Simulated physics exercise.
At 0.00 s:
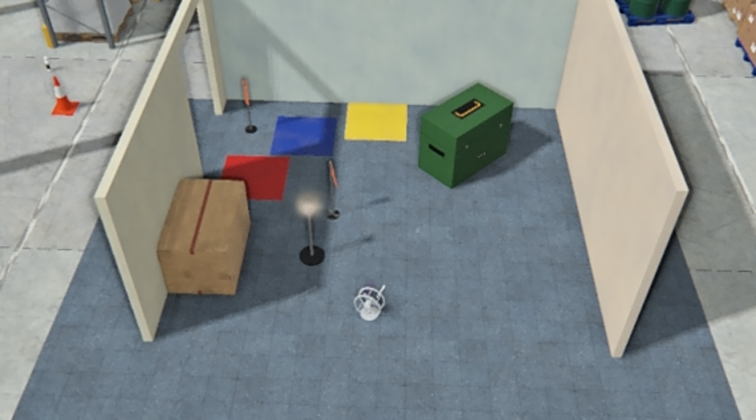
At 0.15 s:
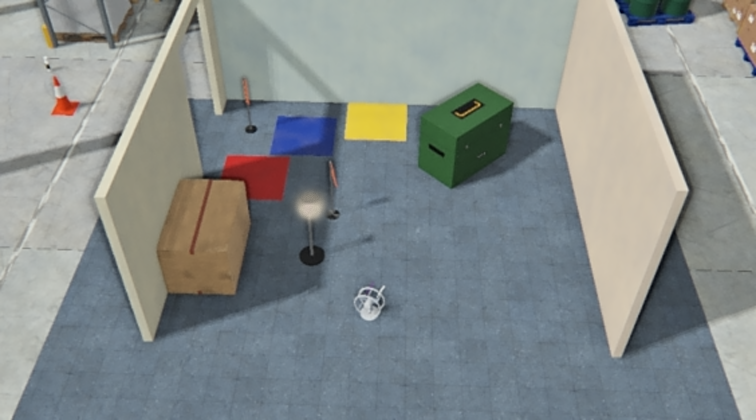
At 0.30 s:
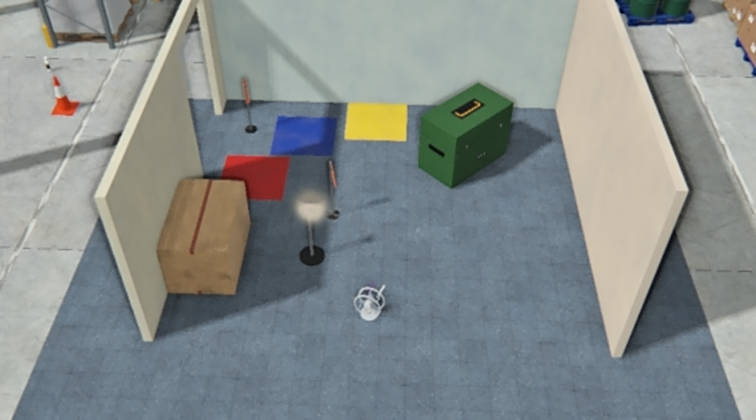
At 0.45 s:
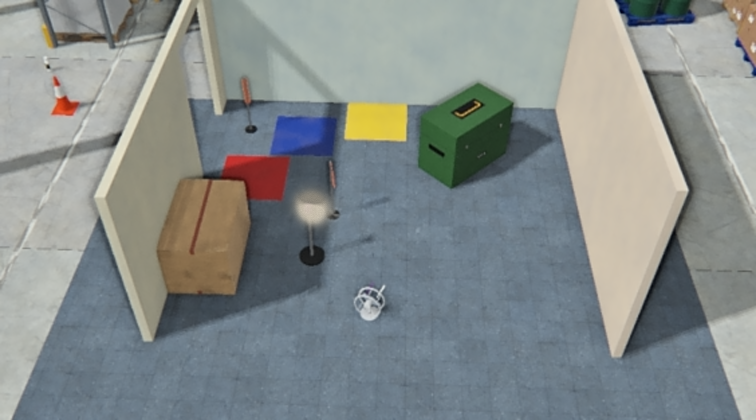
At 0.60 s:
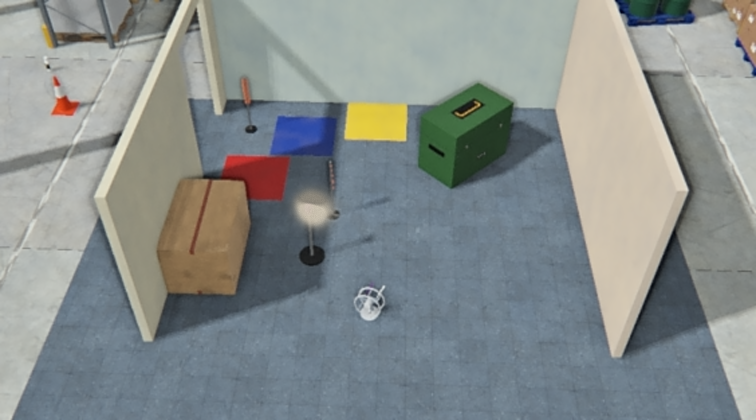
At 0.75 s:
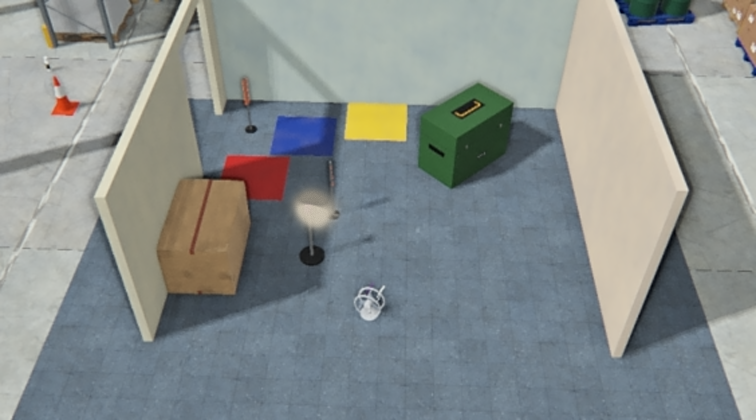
A small, pale puff of dust spreads slightly around the top of a thin post on a blue-grey workshop floor, staying close to it, while the nearby white air mover, coloured floor squares, carton and green case remain still.
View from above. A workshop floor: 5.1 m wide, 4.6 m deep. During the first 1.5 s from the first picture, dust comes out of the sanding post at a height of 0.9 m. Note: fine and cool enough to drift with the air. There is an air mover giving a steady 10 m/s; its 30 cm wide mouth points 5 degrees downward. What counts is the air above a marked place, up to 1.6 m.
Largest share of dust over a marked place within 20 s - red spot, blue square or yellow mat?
It is the yellow one.
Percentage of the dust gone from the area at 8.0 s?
About 15 %.
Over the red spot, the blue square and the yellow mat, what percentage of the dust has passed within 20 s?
30 % red, 20 % blue, 70 % yellow.
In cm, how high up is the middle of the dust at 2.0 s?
I'd put it at around 70 cm up.
By 2.0 s we count, 0 % has passed over the blue square, 0 % over the red spot and 0 % over the yellow mat, with 100 % still about or yet to come, and the middle of the rest is near (323, 216).
By 4.0 s we count, 0 % has passed over the blue square, 0 % over the red spot and 0 % over the yellow mat, with 100 % still about or yet to come, and the middle of the rest is near (351, 231).
By 8.0 s we count, 5 % has passed over the blue square, 0 % over the red spot and 55 % over the yellow mat, with 87 % still about or yet to come, and the middle of the rest is near (348, 92).
By 20.0 s we count, 18 % has passed over the blue square, 27 % over the red spot and 69 % over the yellow mat, with 40 % still about or yet to come, and the middle of the rest is near (321, 86).
